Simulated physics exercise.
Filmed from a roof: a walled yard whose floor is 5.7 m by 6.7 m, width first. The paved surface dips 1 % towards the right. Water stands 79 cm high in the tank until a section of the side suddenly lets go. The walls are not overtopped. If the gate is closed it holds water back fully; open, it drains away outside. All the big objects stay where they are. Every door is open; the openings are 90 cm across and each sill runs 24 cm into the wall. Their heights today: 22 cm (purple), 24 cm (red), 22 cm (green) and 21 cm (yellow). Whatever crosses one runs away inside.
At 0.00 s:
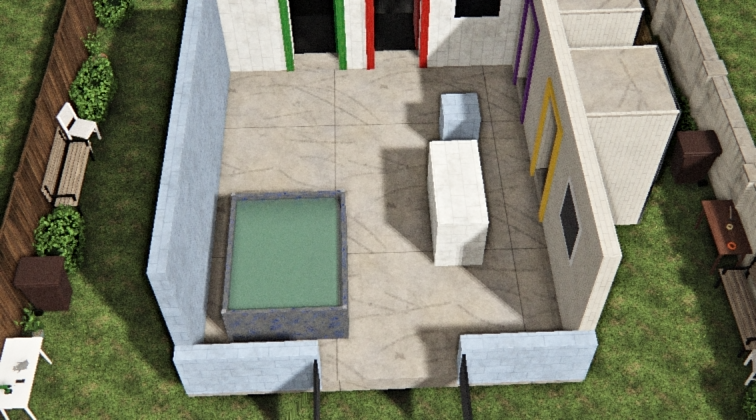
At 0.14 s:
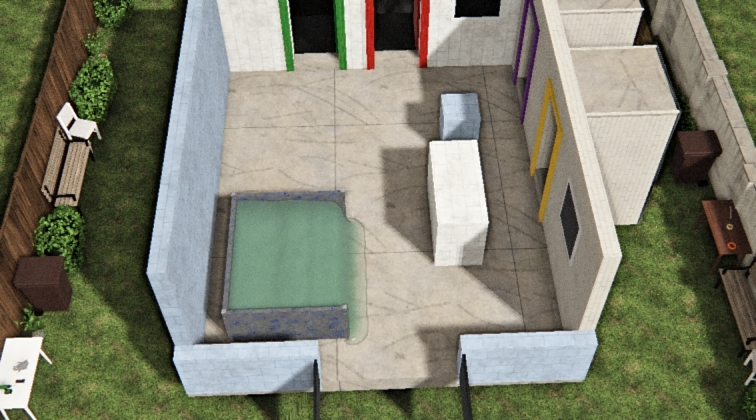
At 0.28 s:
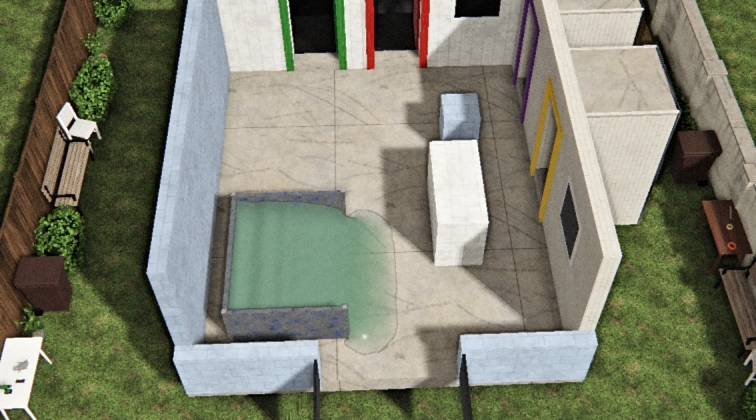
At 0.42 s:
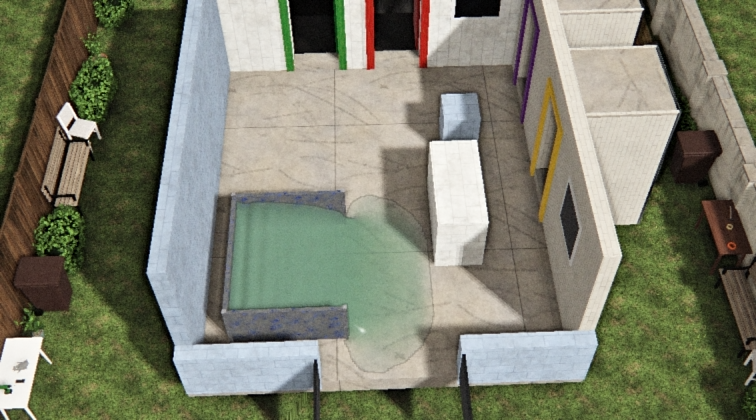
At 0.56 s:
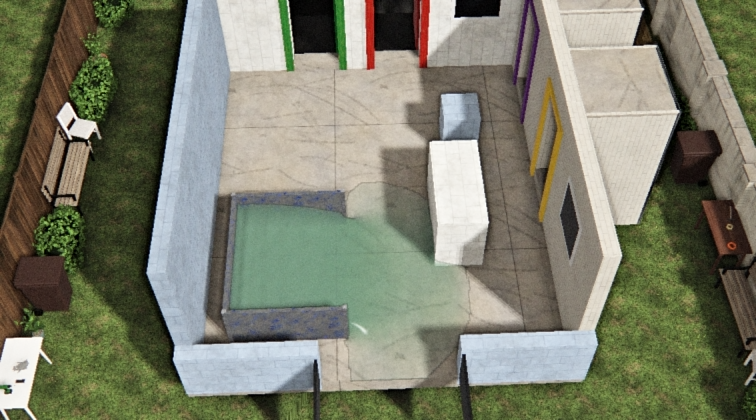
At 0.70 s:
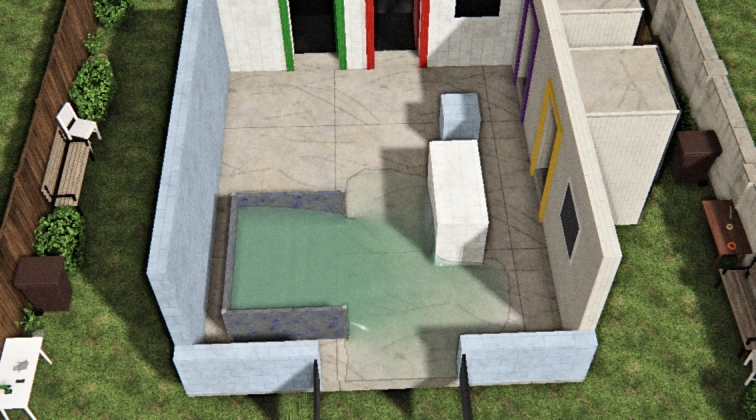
Green water spreads from the tank's open right side across the paved yard floor.
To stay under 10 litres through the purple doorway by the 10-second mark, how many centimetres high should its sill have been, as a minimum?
At least 19 cm or so.
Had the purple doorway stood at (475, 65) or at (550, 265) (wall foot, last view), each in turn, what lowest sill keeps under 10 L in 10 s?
About 27 and 33 cm.
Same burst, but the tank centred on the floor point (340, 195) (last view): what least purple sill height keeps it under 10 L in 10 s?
Then roughly 16 cm.
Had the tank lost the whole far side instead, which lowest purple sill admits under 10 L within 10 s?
Then roughly 28 cm.
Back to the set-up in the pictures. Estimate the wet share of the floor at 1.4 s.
Near 30 per cent is wet.
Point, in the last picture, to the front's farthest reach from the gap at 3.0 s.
At about (507, 66).
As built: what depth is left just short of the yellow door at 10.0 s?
Roughly 8.0 cm deep.
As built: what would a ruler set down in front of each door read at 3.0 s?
Depths in cm: Purple 4, red 19, green 14, yellow 9.
After 1.4 s water covers 30 % of the floor, deepest (50 cm) near (425, 249); it has not reached the purple door.
After 3.0 s water covers 70 % of the floor, deepest (32 cm) near (562, 359); 4 cm at the purple door, 0 litres in over its 22 cm sill.
After 10.0 s water covers 95 % of the floor, deepest (20 cm) near (203, 360); 10 cm at the purple door, 5 litres in over its 22 cm sill.
At the purple door as built, the water arrived by 2.9 s and peaked near 19 cm at 4.2 s.
With a sill of 17 cm, 16 litres would have come in within the 10 s; with 23 cm, 4 litres. So under 10 litres takes about 19 cm.
